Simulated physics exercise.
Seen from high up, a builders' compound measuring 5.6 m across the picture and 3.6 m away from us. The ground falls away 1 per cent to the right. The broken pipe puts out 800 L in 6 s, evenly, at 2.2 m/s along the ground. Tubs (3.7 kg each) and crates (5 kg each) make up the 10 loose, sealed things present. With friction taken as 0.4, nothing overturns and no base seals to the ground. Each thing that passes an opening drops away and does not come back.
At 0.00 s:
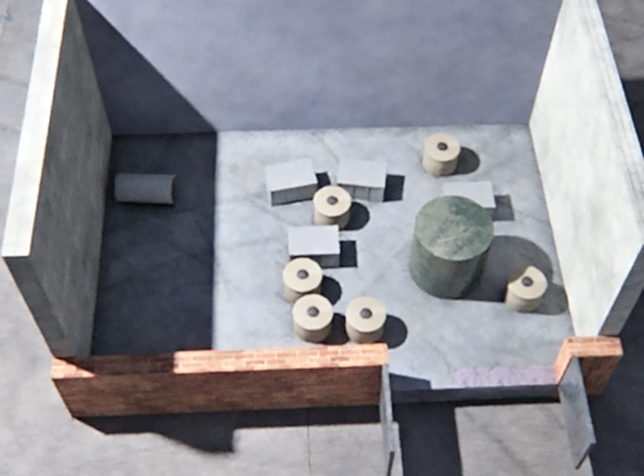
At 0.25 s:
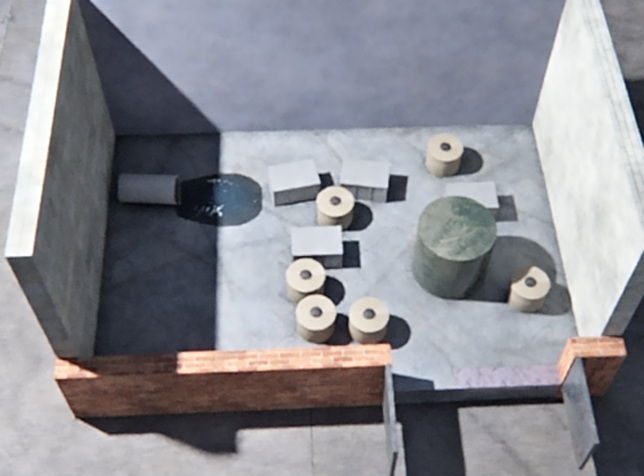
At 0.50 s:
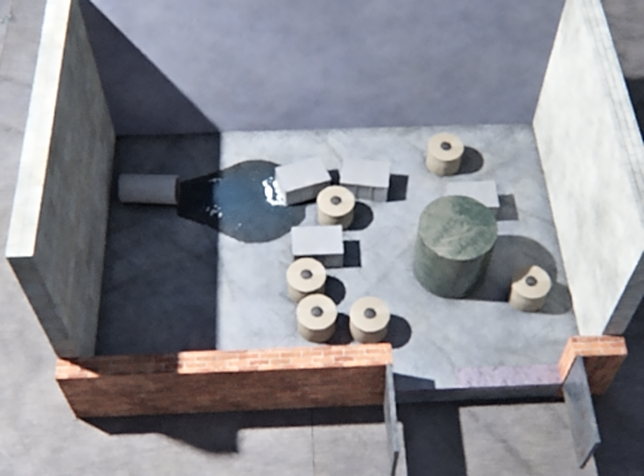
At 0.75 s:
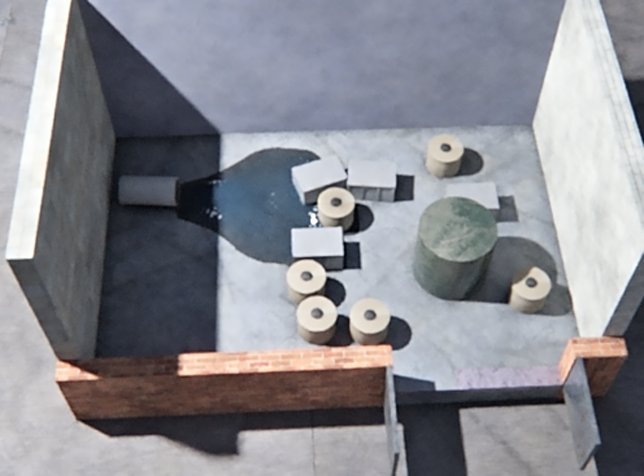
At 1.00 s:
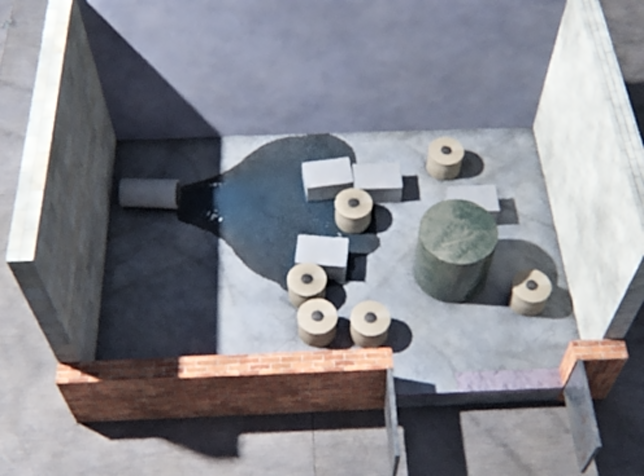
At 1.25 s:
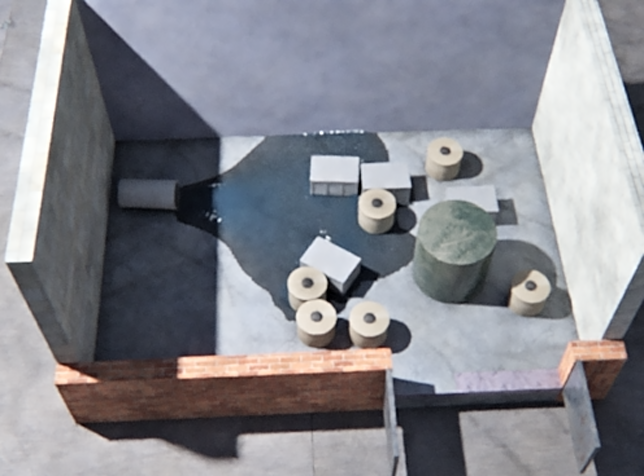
At the start, pale crates and round tubs sit dry around a green cylinder in a walled yard. Dark water pours from a pipe at left and fans out rightward, reaching the nearest crates. As it widens, it pushes several crates and a tub to the right, and one crate turns askew.
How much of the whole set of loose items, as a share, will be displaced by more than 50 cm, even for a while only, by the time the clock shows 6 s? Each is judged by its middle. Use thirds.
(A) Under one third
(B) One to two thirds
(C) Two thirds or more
C.
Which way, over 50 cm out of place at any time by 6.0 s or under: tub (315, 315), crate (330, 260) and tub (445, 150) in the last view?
In sequence: Falls below it / exceeds it / exceeds it.
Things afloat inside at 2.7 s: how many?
I'd say 5 of them.
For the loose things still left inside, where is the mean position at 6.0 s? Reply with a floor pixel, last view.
(468, 283).
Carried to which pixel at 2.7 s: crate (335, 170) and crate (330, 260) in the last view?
Estimated pixels: (430, 131) and (413, 298).
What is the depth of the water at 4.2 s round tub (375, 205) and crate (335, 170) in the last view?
Roughly 4 and 12 cm.
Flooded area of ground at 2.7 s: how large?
About 11.5 m2.
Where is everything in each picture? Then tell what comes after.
The first picture shows a crate at (290, 174), on the bottom; a tub at (332, 201) rests on the ground; 0.0 m2 under water; 0 of 10 have shifted.
The second picture shows a crate at (293, 175) rests on the ground; a tub at (335, 201), on the bottom; 0.7 m2 under water; 0 of 10 have shifted.
The third picture shows a crate at (303, 174), on the bottom, 11 cm from its start; a tub at (336, 201), on the bottom; 1.3 m2 under water; 1 of 10 have shifted.
The fourth picture shows a crate at (320, 173) rests on the ground, 33 cm from its start; a tub at (336, 202), on the bottom; 2.3 m2 under water; 2 of 10 have shifted.
The fifth picture shows a crate at (328, 172), on the bottom, 43 cm from its start; a tub at (354, 203), on the bottom, 22 cm from its start; 3.5 m2 under water; 4 of 10 have shifted.
The sixth picture shows a crate at (335, 169) floats, 55 cm from its start; a tub at (377, 203), on the bottom, 52 cm from its start; water covers 4.8 m2; 5 of 10 have shifted.
After 1.8 s 4 of 10 are over 50 cm from their spots; 1 afloat.
After 2.7 s 5 of 10 are over 50 cm from their spots; 5 afloat.
After 4.2 s 7 of 10 are over 50 cm from their spots; 5 afloat.
After 6.0 s 8 of 10 are over 50 cm from their spots, and 8 have been at some point; 8 afloat.
